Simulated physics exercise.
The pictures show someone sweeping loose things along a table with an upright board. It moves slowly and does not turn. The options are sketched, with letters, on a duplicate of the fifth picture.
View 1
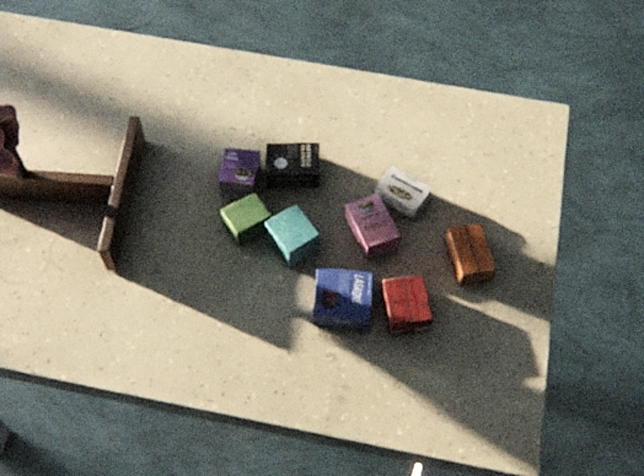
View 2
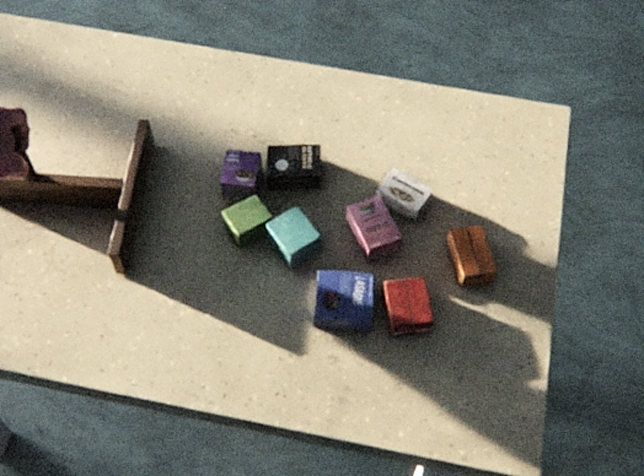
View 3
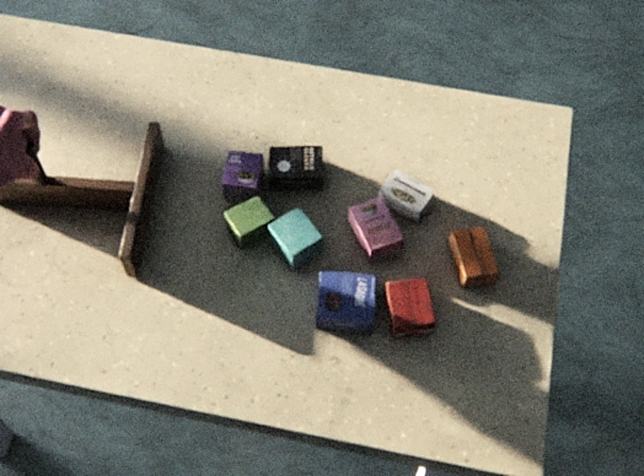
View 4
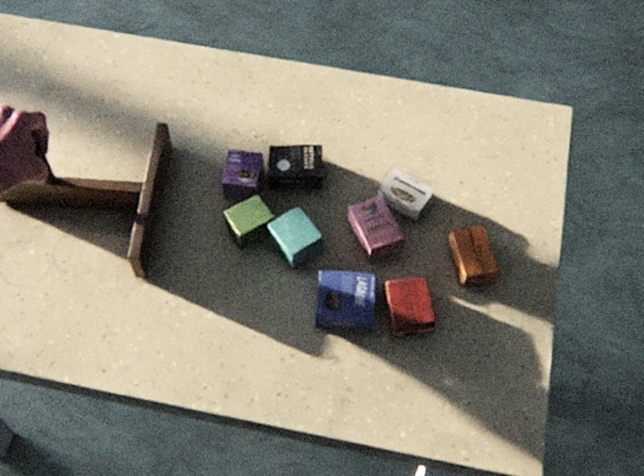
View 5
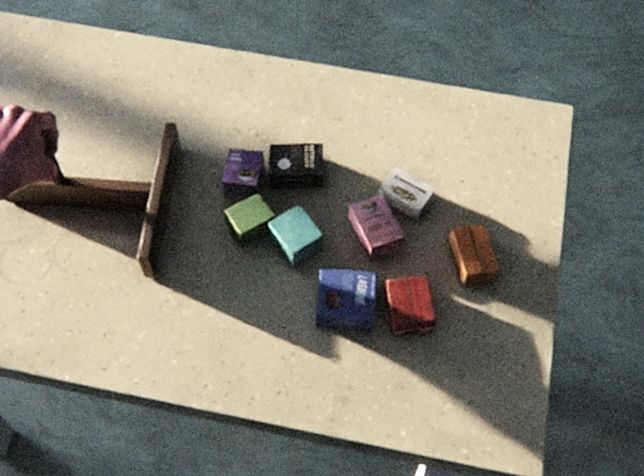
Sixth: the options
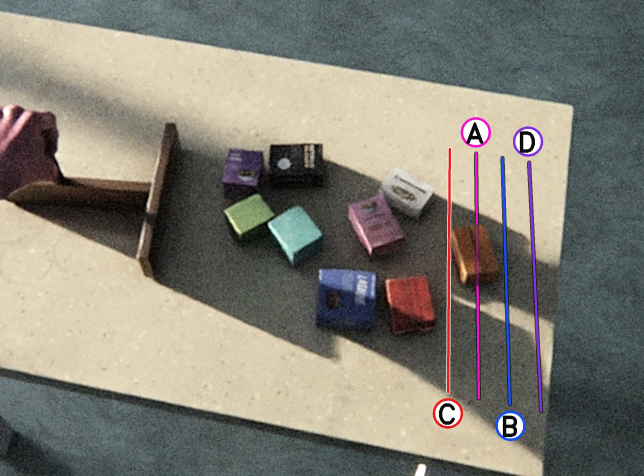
A hand slowly slides an upright wooden board rightward along a table toward small colourful boxes.
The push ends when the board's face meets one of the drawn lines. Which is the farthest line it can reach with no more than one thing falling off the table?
Line C.
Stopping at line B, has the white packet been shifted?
Yes.
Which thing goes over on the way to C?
It is the white packet.
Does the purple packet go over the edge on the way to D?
No.
On the marked copy, A at (477, 266); B at (506, 271); C at (449, 261); D at (535, 277).
Following C. Soon after the start, board (259, 206); black box (336, 173); purple packet (289, 183).
Later, board (365, 225); white packet (488, 204); red box (444, 318).
In the end, board (449, 240); white packet over the edge; orange box (552, 269); one fallen.
As for the rest, A drops three; B drops five; D drops seven.
